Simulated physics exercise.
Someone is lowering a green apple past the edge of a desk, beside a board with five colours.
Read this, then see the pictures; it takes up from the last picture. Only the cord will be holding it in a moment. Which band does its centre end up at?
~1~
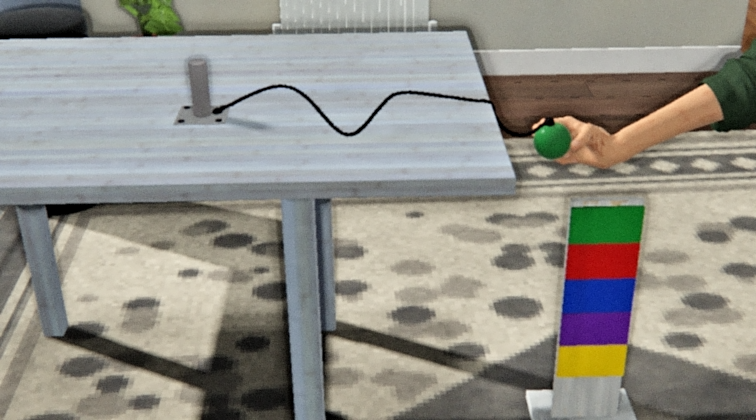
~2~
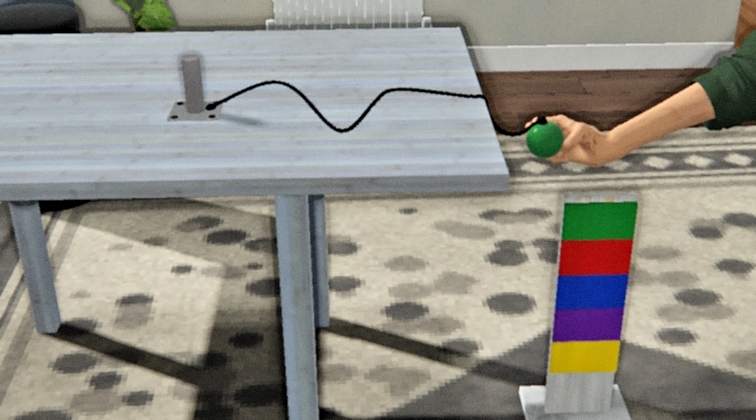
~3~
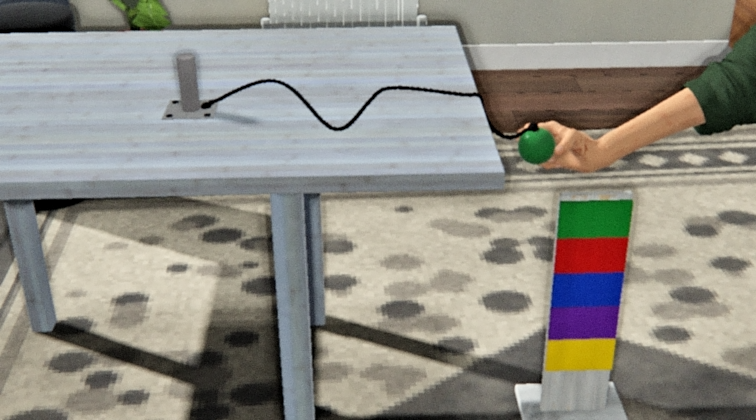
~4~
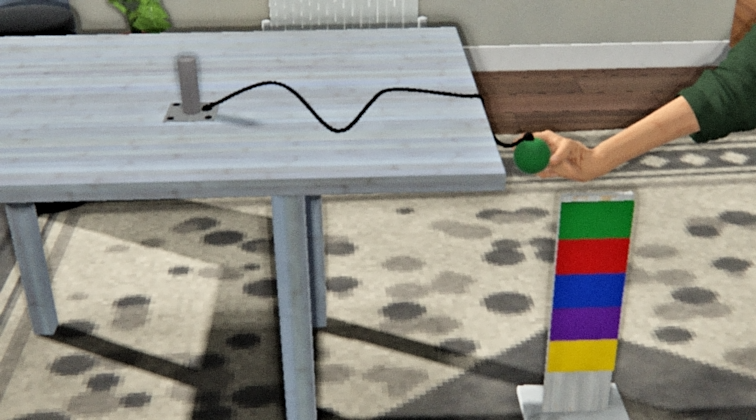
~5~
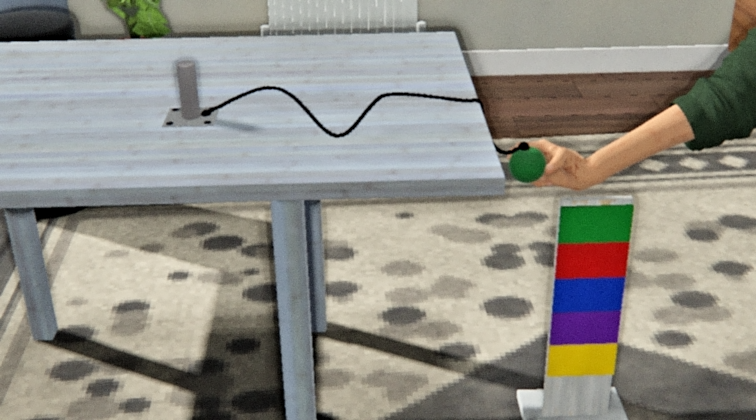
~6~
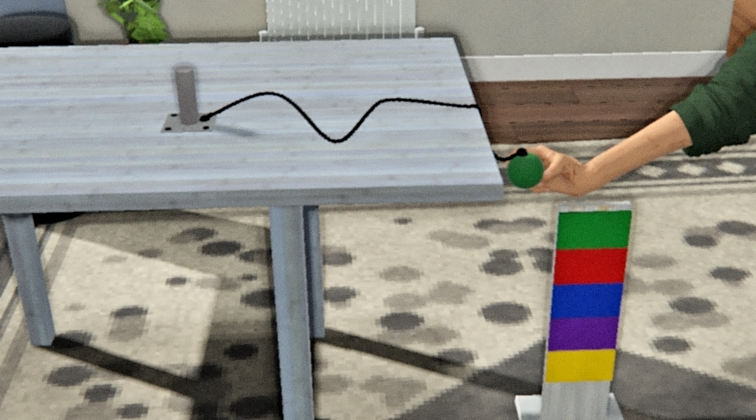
Yellow.
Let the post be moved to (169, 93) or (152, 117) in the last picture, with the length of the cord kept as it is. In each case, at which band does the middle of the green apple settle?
Try one - purple; try two - purple.
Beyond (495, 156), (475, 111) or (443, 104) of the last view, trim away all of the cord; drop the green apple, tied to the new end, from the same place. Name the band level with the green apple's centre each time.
Try 1 - purple; try 2 - blue; try 3 - red.
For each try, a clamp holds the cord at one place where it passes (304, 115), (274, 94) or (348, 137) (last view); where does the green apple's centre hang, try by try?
Pixel places, try by try: (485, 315), (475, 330), (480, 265).
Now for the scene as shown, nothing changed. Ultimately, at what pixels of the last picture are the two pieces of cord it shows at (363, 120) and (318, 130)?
They end up at (478, 152) and (425, 112).
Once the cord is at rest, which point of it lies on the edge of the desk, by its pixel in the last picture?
(349, 135).
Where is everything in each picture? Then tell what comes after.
The first picture shows green apple (553, 141); green (607, 226); red (603, 262); blue (599, 297); purple (595, 330); yellow (592, 362).
The second picture shows green apple (545, 140); cord through (241, 92) (302, 96) (336, 130) (379, 97) (461, 96).
The third picture shows green apple (536, 146).
The fourth picture shows green apple (532, 155); cord through (238, 93) (298, 96) (333, 130) (376, 97) (457, 96).
The fifth picture shows green apple (527, 165).
The sixth picture shows green apple (525, 170); cord through (235, 103) (296, 107) (330, 140) (373, 108) (455, 106).
Soon after, apple near (435, 341); level with purple.
After that, apple near (492, 358); level with yellow.
In the end, apple near (461, 362); level with yellow. Its middle rests at the yellow band.
